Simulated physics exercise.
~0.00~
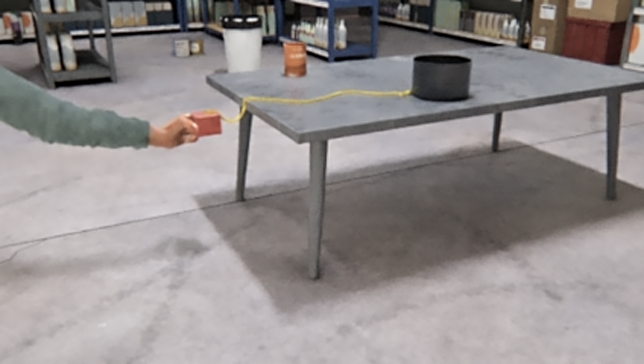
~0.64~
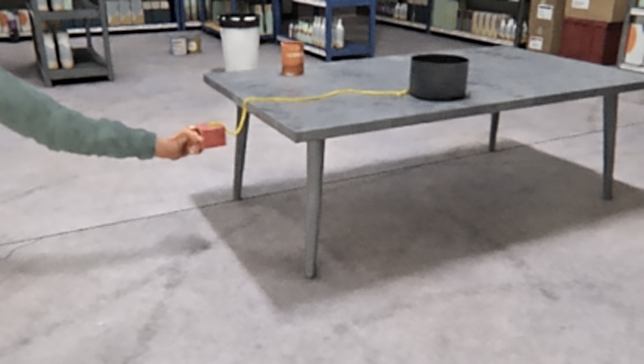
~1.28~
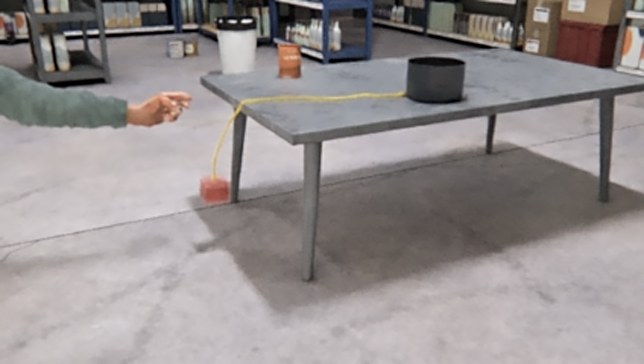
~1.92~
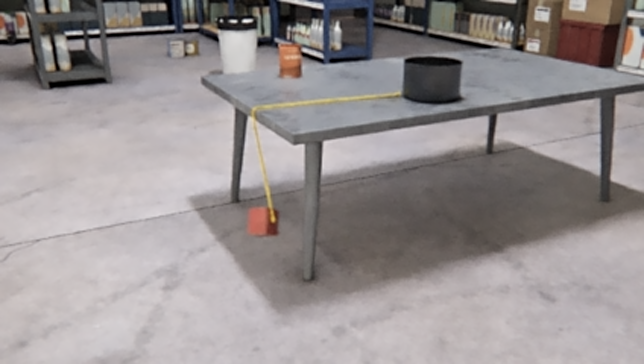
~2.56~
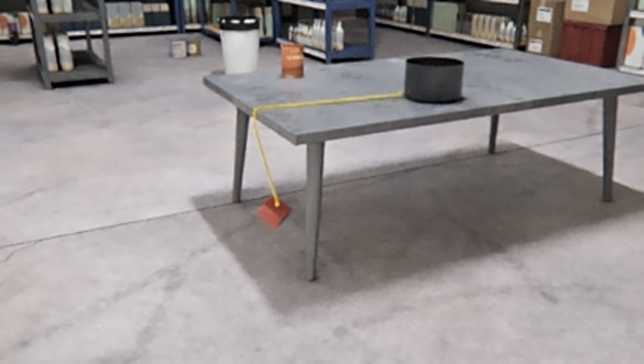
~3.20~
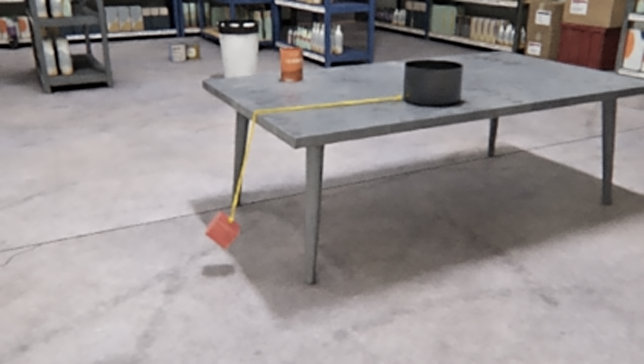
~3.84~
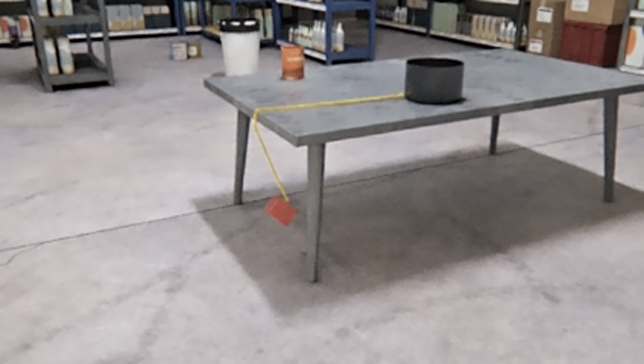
A hand in a green sleeve reaches in from the left, holding a small red block just past the end of a grey table in a storeroom lined with shelves, seen from slightly above by a gently swaying camera. A yellow string runs from the block across the tabletop to a dark round pot, with an orange cup standing near the far edge. The hand lets go and draws back as the block drops. The string catches it above the concrete floor, and the pot shifts only slightly. The block swings and turns, still dangling at the end, while the cup stays put.
